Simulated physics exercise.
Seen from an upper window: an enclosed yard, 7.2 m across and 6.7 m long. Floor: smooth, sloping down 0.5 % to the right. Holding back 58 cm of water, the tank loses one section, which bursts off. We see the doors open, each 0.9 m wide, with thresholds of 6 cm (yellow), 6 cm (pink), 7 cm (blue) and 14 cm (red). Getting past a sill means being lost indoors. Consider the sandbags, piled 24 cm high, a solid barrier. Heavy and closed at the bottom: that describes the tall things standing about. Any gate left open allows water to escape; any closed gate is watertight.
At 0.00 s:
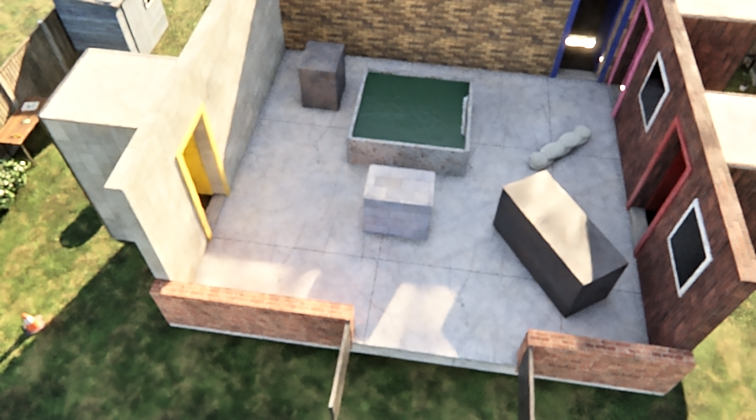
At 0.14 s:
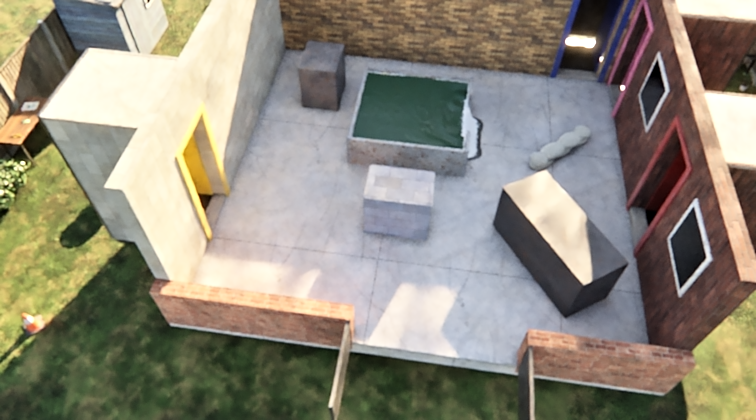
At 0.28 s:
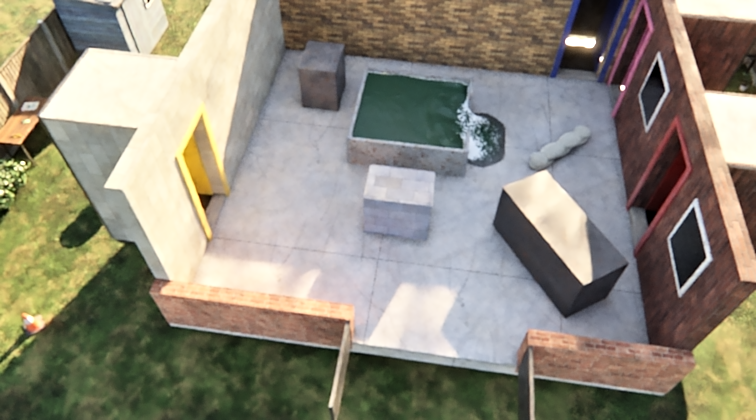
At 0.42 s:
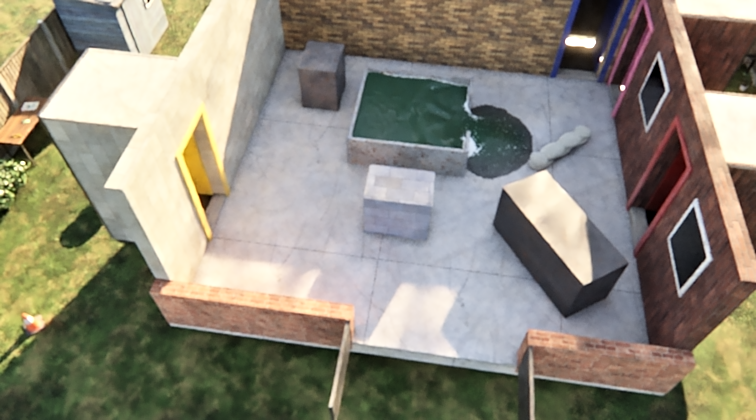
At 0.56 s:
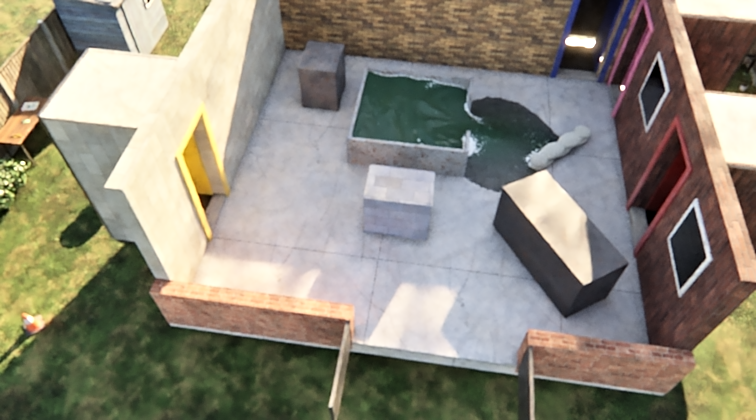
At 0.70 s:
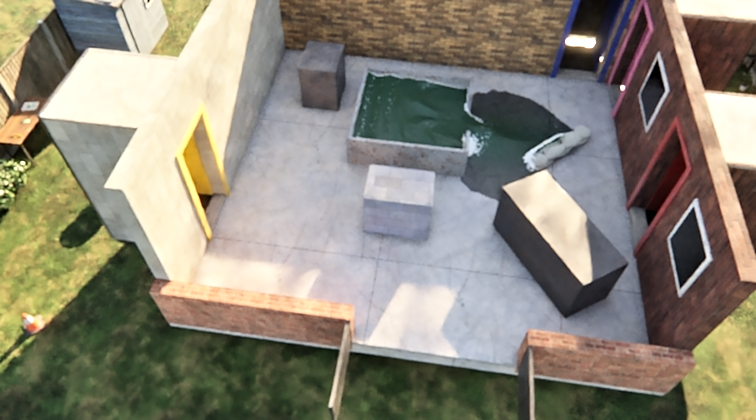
Green water pours through the open right side of a raised grey tank in a walled, paved yard, seen from high above by a still camera. A brick wall stands behind, with a yellow-framed doorway at left, grey blocks nearby, and pale sandbags and a large dark box at right. Foaming at the gap, the water spreads rightward in a widening dark sheet, reaching the sandbags and the box.
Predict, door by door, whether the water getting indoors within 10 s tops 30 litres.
Prediction: At the yellow door it falls short; at the pink door it tops it; at the blue door it tops it; at the red door it falls short.
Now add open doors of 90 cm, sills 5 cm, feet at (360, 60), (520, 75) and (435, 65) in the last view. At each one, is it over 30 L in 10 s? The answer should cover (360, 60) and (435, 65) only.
Taking them in order, the first gets too little and the second too little.
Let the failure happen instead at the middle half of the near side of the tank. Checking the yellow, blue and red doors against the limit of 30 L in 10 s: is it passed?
Then yellow would come out on the high side, blue on the low side and red on the low side.
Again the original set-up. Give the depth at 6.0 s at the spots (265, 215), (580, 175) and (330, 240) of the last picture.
Close to 0, 5 and 0 centimetres.
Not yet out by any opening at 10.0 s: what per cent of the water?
Near 64 in a hundred is still there.
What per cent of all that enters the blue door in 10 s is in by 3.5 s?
It comes to about 40 per cent.
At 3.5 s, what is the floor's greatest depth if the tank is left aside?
About 24 cm.
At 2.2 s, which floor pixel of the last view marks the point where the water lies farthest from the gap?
Near (641, 305).
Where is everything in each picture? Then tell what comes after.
The first picture shows still water, 58 cm deep, in the tank at (413, 110).
In the second picture, water pours out at (465, 131) and has run 0.6 m, to (472, 119); typically 6 cm deep outside, 58 cm at the tank's back.
In the third picture, water pours out at (465, 131) and has run 0.8 m, to (498, 124); typically 9 cm deep outside, 58 cm at the tank's back.
In the fourth picture, water pours out at (465, 131) and has run 1.3 m, to (528, 142); typically 7 cm deep outside, 58 cm at the tank's back.
In the fifth picture, the front is at (559, 143), 1.9 m from the gap at (465, 131); 2.9 m2 of floor is under water; 57 cm left at the back of the tank.
In the sixth picture, the front is at (570, 132), 2.2 m from the gap at (465, 130); 3.6 m2 of floor is under water; 52 cm left at the back of the tank.
After 1.4 s water covers 20 % of the floor and is deepest (34 cm) near (471, 136); yellow door not reached, pink door 9 cm at the sill, 1 L in, blue door not reached, red door not reached.
After 2.2 s water covers 25 % of the floor and is deepest (36 cm) near (608, 92); yellow door not reached, pink door 25 cm at the sill, 66 L in, blue door 21 cm at the sill, 19 L in, red door 11 cm at the sill, 0 L in.
After 3.5 s water covers 30 % of the floor and is deepest (24 cm) near (608, 92); yellow door not reached, pink door 22 cm at the sill, 206 L in, blue door 22 cm at the sill, 146 L in, red door 10 cm at the sill, 0 L in.
After 6.0 s water covers 50 % of the floor and is deepest (18 cm) near (608, 92); yellow door not reached, pink door 16 cm at the sill, 359 L in, blue door 17 cm at the sill, 300 L in, red door 6 cm at the sill, 0 L in.
After 10.0 s water covers 70 % of the floor and is deepest (11 cm) near (610, 104); yellow door not reached, pink door 11 cm at the sill, 457 L in, blue door 11 cm at the sill, 380 L in, red door 6 cm at the sill, 0 L in.
